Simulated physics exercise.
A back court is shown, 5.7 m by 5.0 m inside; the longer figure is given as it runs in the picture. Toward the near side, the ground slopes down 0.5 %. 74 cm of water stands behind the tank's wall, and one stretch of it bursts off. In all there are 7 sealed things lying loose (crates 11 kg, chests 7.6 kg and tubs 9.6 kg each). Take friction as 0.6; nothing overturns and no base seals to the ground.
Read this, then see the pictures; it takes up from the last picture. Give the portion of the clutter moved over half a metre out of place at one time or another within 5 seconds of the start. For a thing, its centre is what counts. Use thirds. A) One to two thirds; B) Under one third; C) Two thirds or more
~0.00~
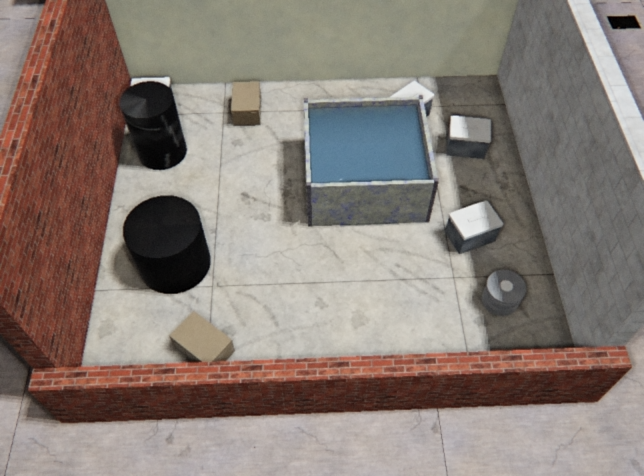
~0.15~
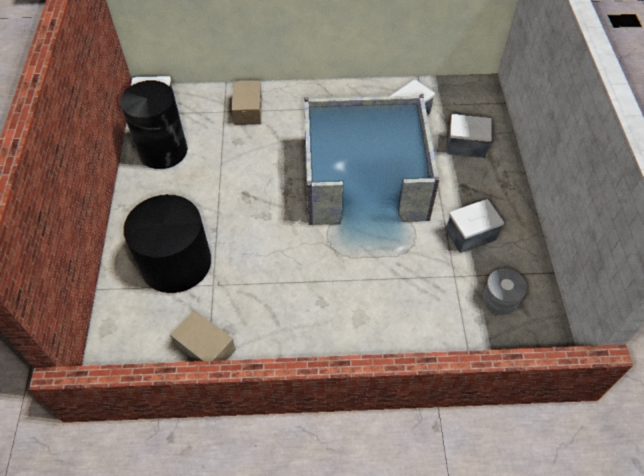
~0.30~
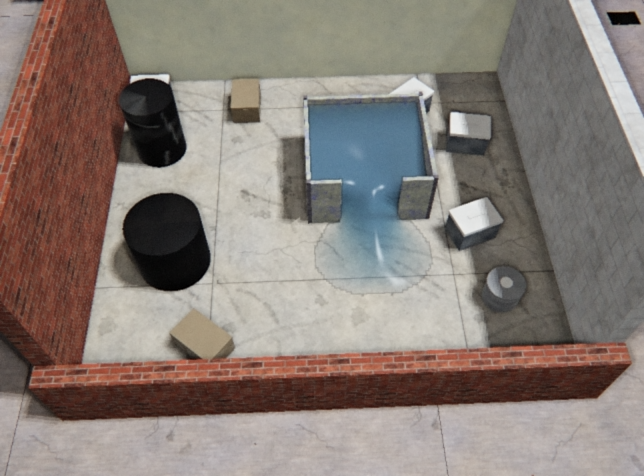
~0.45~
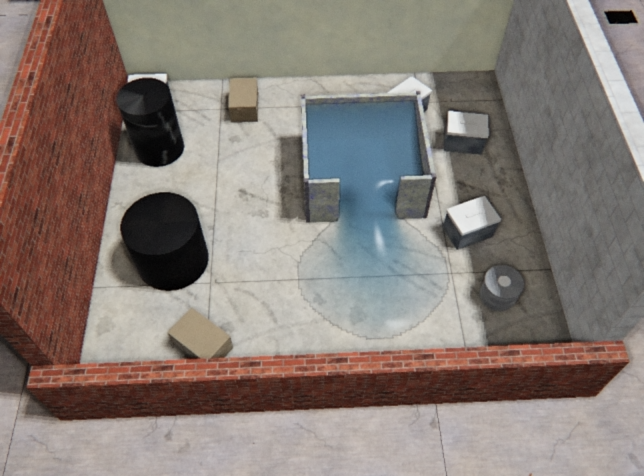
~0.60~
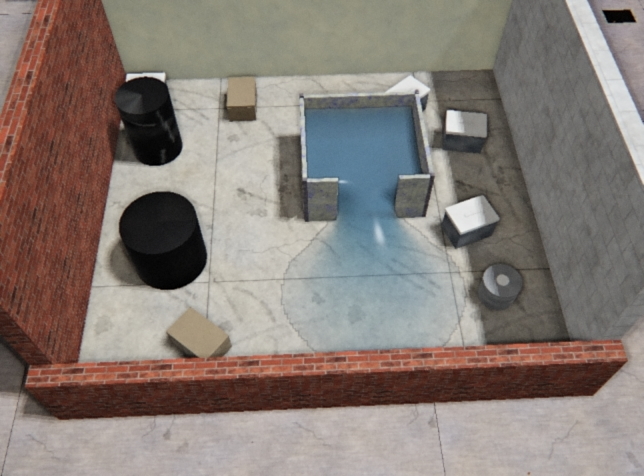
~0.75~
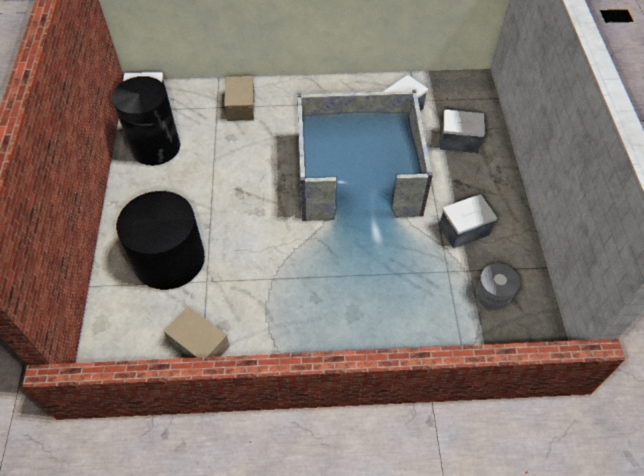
A.
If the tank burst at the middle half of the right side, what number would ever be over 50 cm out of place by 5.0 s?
So the tally would be 6.
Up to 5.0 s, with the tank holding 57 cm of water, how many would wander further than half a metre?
Count: 3.
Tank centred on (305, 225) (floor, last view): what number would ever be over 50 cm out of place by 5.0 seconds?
Then 4 of them would.
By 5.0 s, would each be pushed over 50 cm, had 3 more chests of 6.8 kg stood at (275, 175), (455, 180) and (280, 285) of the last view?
In the order asked: Not as far, farther than that, farther than that.
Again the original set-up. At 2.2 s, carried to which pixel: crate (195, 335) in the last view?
About pixel (120, 293).
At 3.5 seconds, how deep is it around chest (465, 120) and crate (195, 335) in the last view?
Roughly 3 and 14 cm.
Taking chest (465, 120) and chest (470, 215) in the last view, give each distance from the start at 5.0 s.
Distances: 120 cm; 80 cm.
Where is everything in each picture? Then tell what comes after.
A crate at (246, 96), on the bottom; a chest at (476, 218) rests on the ground; water covers 2.0 m2; 0 of 7 have shifted, in the first frame.
A crate at (246, 95), on the bottom; a chest at (477, 217), on the bottom; water covers 2.6 m2; 0 of 7 have shifted, in the second frame.
A crate at (245, 93), on the bottom; a chest at (476, 215) rests on the ground; 3.3 m2 under water; 0 of 7 have shifted, in the third frame.
A crate at (243, 92) rests on the ground; a chest at (474, 214), on the bottom; 4.4 m2 under water; 0 of 7 have shifted, in the fourth frame.
A crate at (241, 91), on the bottom; a chest at (472, 213), on the bottom; 5.6 m2 under water; 0 of 7 have shifted, in the fifth frame.
A crate at (239, 91) rests on the ground; a chest at (470, 213), on the bottom; 6.5 m2 under water; 0 of 7 have shifted, in the sixth frame.
After 1.1 s 0 of 7 are over 50 cm from their spots; 0 afloat.
After 2.2 s 1 of 7 are over 50 cm from their spots; 1 afloat.
After 3.5 s 3 of 7 are over 50 cm from their spots; 2 afloat.
After 5.0 s 4 of 7 are over 50 cm from their spots, and 4 have been at some point; 3 afloat.
